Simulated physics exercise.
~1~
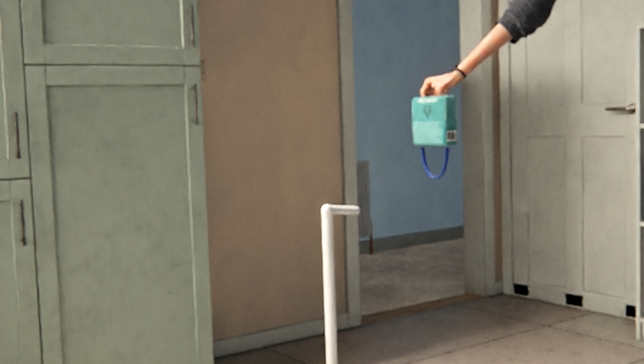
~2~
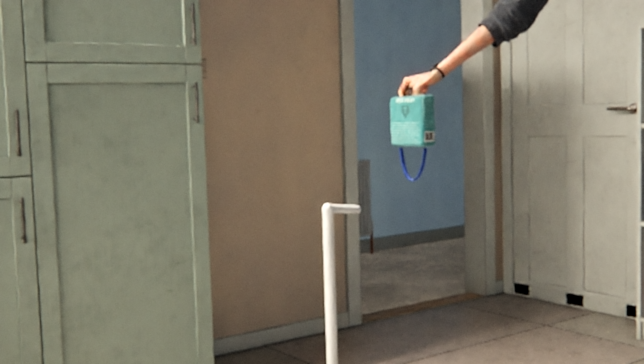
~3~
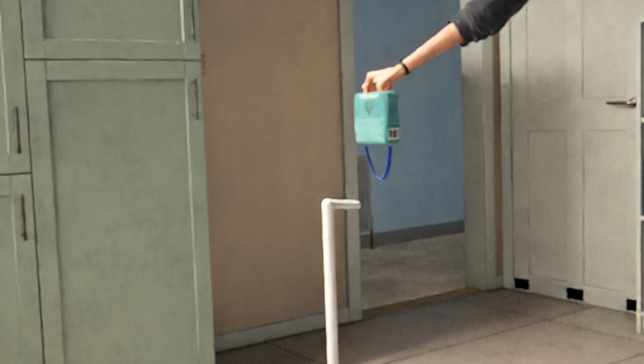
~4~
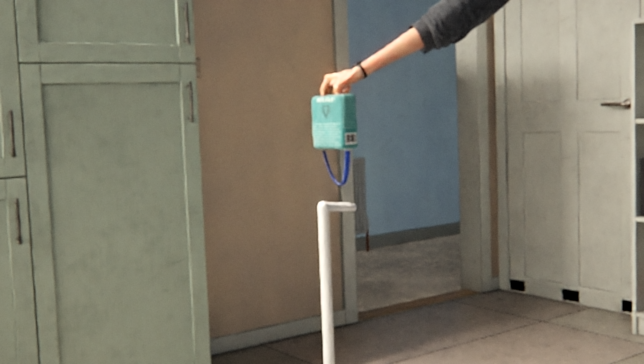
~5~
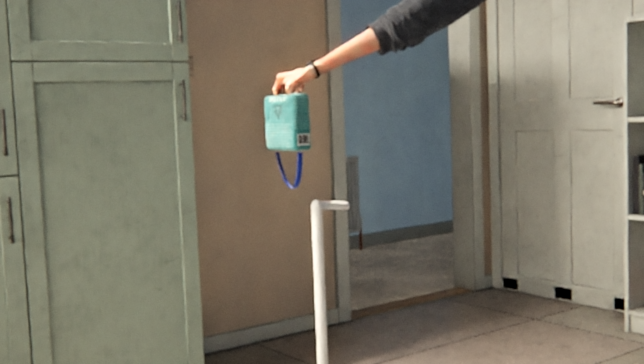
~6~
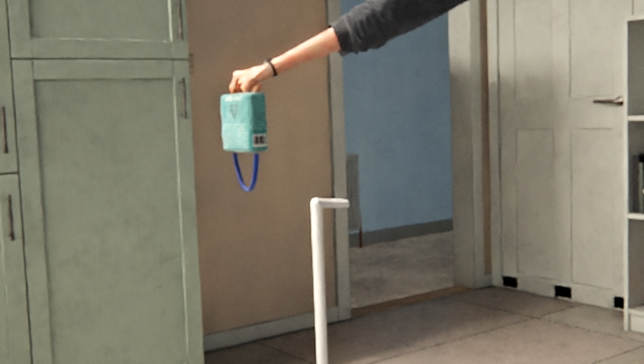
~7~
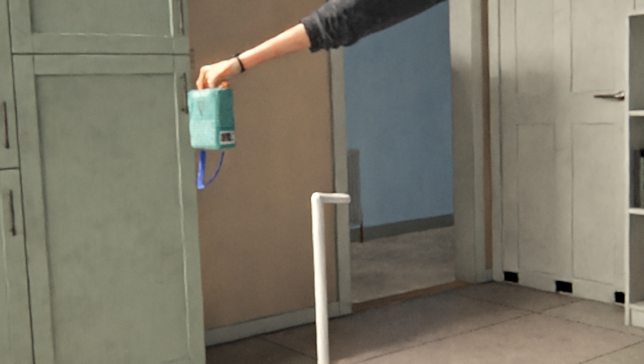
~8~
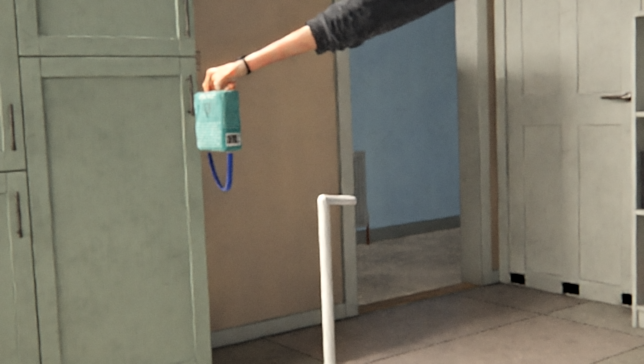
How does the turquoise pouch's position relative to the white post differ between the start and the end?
At the start the pouch is held to the right of the post, in front of the doorway. At the end it is held to the left of the post, near the edge of the green cabinet, at about the same height.
A turquoise pouch with a blue loop dangling beneath it hangs from a hand that reaches in from the upper right, in front of a doorway. The arm, in a dark sleeve, carries the pouch steadily left at an even height toward a white post with a short bar at its top. The pouch and its loop pass above the bar without catching on it. They continue left past the post, the loop swaying a little, toward the pale green cabinet. There the hand stops, still holding the pouch upright and clear of the post.
